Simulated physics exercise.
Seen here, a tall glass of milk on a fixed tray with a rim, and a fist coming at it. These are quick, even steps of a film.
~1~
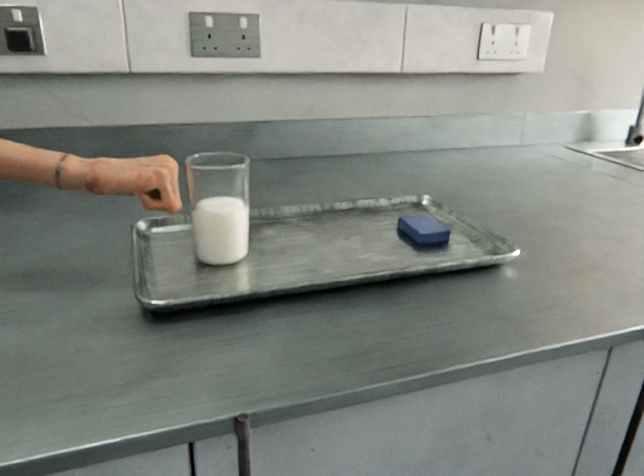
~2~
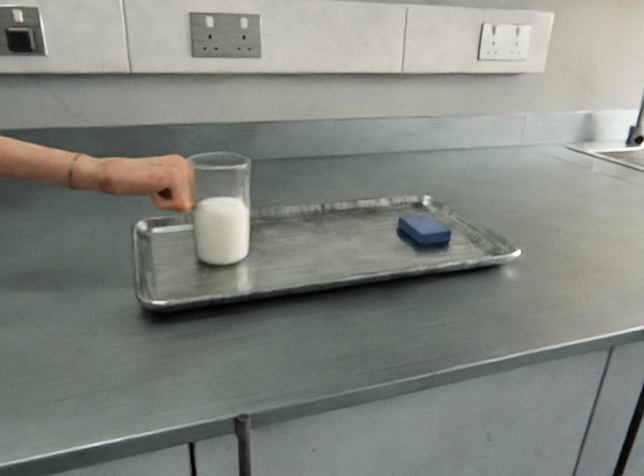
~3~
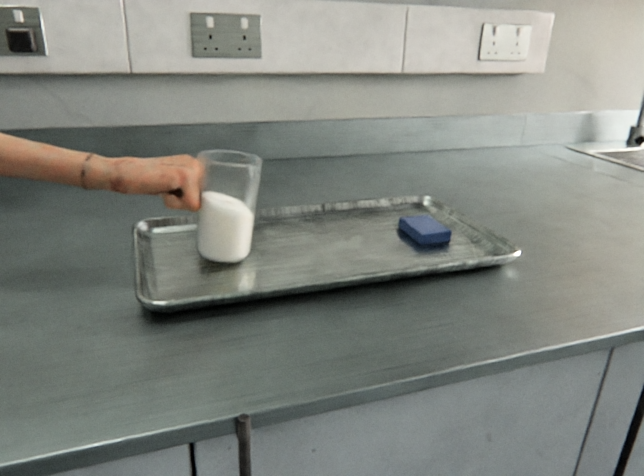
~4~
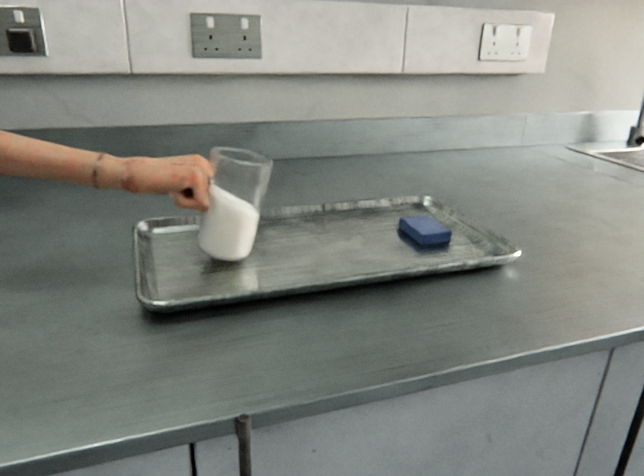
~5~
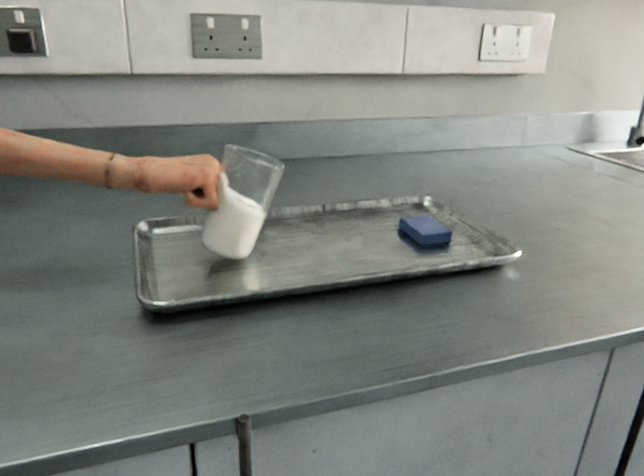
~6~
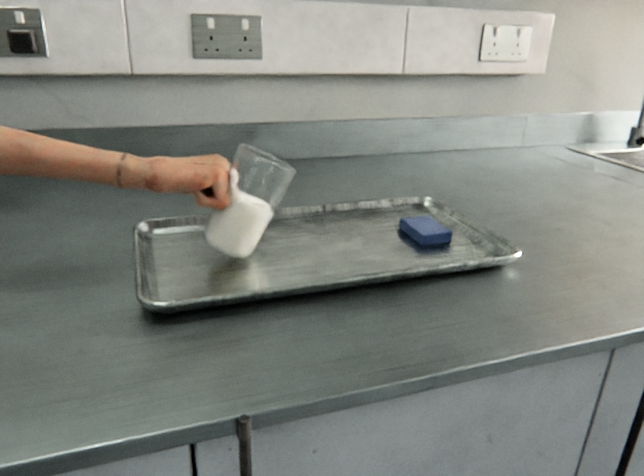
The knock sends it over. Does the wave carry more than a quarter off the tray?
As it turns out, three quarters and more stay on the tray.
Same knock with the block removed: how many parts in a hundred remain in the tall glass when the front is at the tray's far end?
It comes to 50 per cent or so.
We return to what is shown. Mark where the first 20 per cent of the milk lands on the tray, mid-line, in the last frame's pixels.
Around (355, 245).
A moment on, the tall glass is falling and 100 per cent is in the glass, 0 on the tray and 0 above or beyond its rim.
Next, the tall glass lies on its side and 76 per cent is in the glass, 13 on the tray and 11 above or beyond its rim.
Then the tall glass lies on its side and 36 per cent is in the glass, 54 on the tray and 10 above or beyond its rim.
Later the tall glass lies on its side and 19 per cent is in the glass, 66 on the tray and 15 above or beyond its rim.
Finally, 85 per cent is held by tray and glass, 15 is off the tray.
